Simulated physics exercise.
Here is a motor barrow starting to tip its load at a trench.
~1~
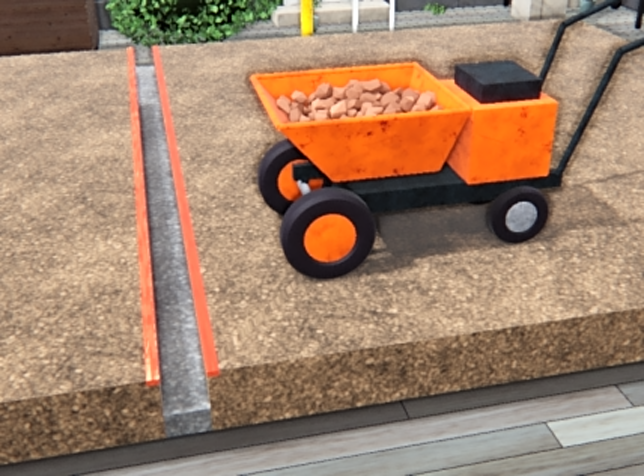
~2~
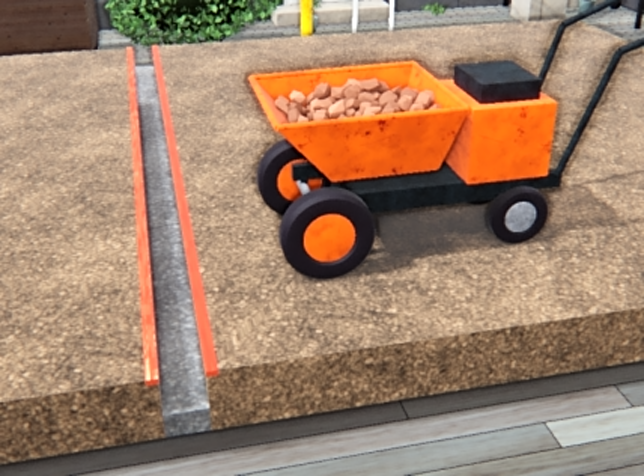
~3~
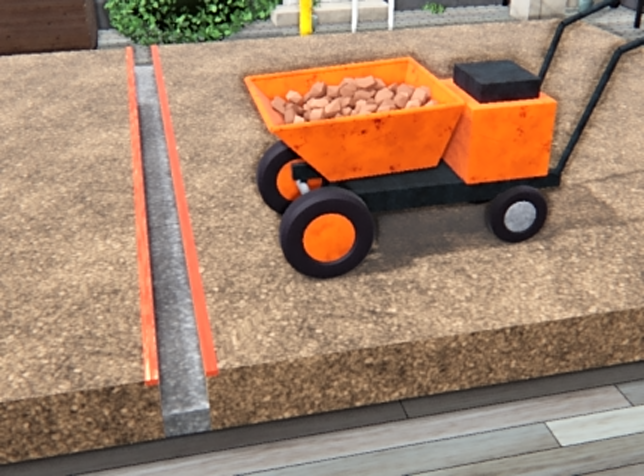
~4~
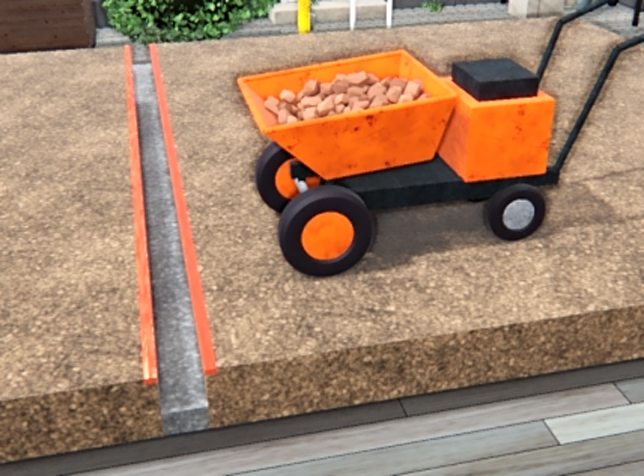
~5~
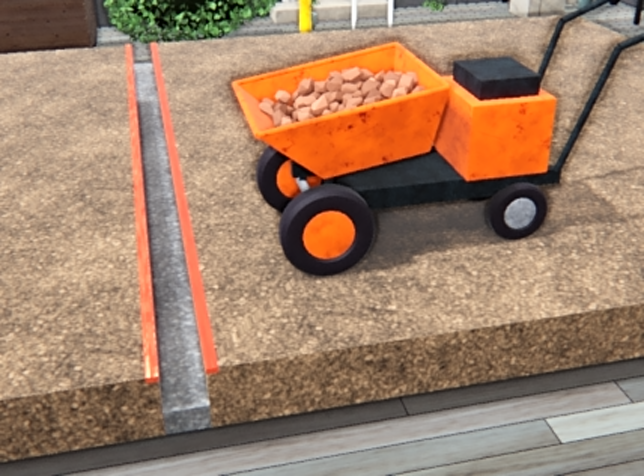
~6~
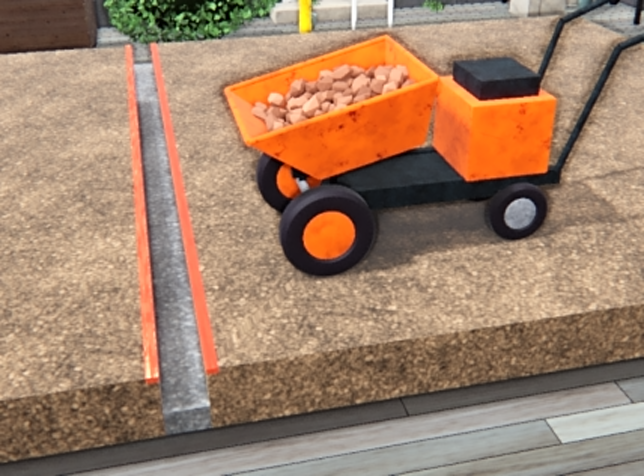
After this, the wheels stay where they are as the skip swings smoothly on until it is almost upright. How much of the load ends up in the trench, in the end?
Trench gets most.
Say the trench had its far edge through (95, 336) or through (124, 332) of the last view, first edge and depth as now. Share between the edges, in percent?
The first try gives 90 percent, then the second gives 90 percent.
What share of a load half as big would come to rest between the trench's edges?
80 %, near enough.
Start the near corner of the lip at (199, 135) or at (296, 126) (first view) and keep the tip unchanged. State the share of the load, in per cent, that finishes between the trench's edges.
The shares come out close to 0 and 60 per cent, in that order.
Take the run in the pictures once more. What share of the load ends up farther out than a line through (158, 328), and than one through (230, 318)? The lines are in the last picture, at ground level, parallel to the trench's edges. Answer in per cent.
I reckon some 20 per cent and some 90 per cent.
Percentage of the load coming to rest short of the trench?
I'd put it at some 5 per cent of the load.
Soon, skip tipped well over; all in the skip.
A while on, skip tipped steeply; nearly all in the skip; a small part in or heaped over the trench; a stray few beyond it; a stray few falling.
Towards the end, skip tipped right over; about a quarter in the skip; a stray few short of the trench; about two thirds in or heaped over the trench; about a quarter beyond it.
Finally, skip tipped right over; a small part in the skip; a small part short of the trench; about two thirds in or heaped over the trench; about a quarter beyond it.
